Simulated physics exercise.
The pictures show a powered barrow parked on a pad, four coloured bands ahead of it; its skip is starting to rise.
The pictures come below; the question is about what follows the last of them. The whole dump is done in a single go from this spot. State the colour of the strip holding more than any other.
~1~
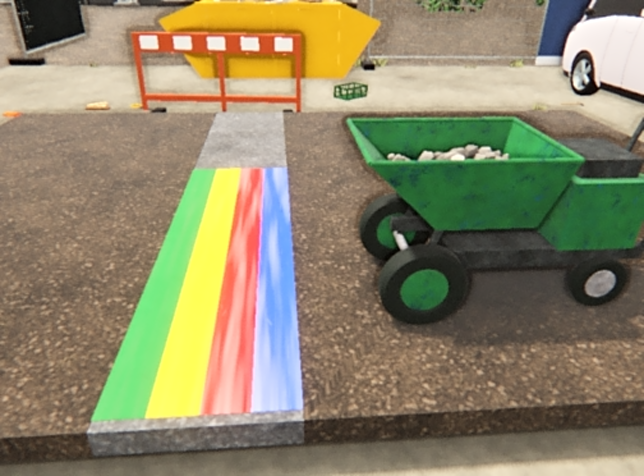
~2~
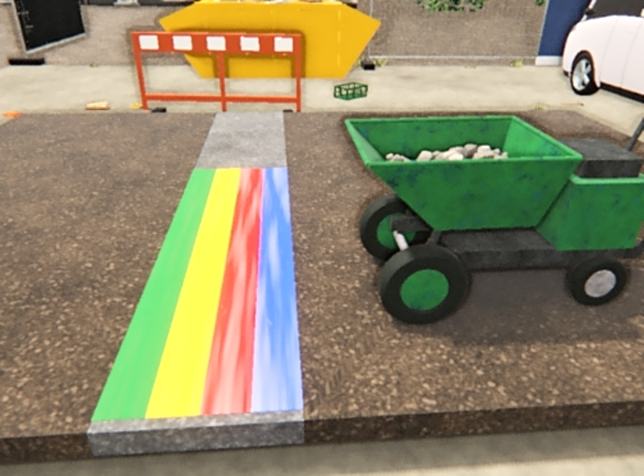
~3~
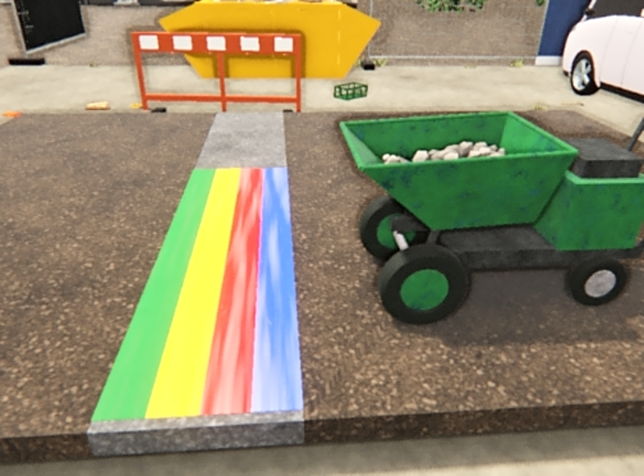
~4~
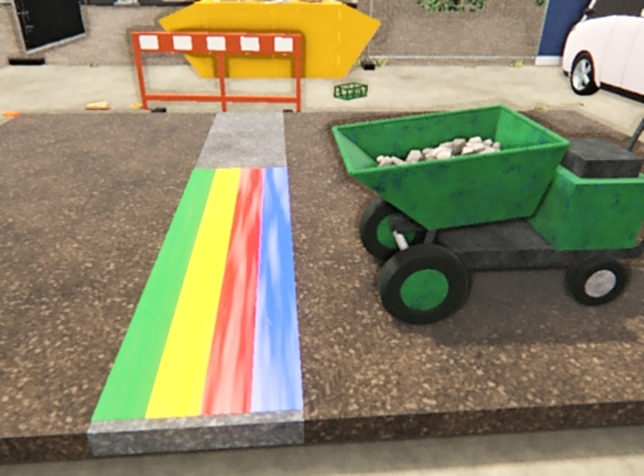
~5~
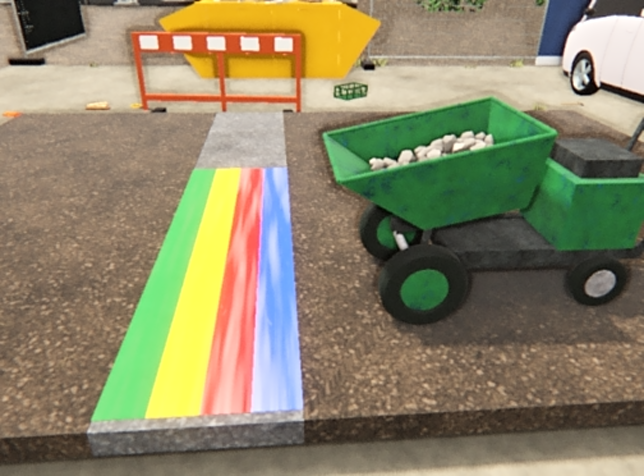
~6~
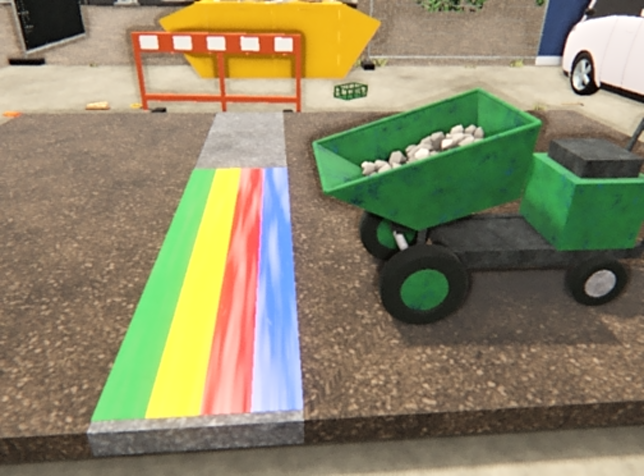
It is red.
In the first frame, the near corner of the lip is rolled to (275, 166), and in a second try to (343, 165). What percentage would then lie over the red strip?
0 and 30 in a hundred, in that order.
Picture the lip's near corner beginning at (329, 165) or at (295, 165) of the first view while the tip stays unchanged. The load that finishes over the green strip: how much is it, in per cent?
In order, close to 10 and 30 in a hundred.
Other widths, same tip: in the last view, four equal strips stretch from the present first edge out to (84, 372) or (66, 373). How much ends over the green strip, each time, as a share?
In turn, 0 and 0 in a hundred.
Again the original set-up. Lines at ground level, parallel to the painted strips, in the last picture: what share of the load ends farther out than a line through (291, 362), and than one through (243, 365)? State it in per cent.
Around 80 percent for the first and 50 percent for the second.
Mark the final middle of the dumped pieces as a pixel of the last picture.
(236, 288).
Soon, skip tipped steeply; all in the skip.
A while on, skip tipped steeply; most in the skip; a small part over the blue strip; a small part over the red strip.
Towards the end, skip tipped right over; about a quarter in the skip; a small part over the blue strip; about a third over the red strip; about a quarter over the yellow strip; a stray few over the green strip; a stray few off the paint.
Finally, skip tipped right over; about a quarter in the skip; a small part over the blue strip; about a third over the red strip; about a quarter over the yellow strip; a stray few over the green strip; a stray few off the paint.
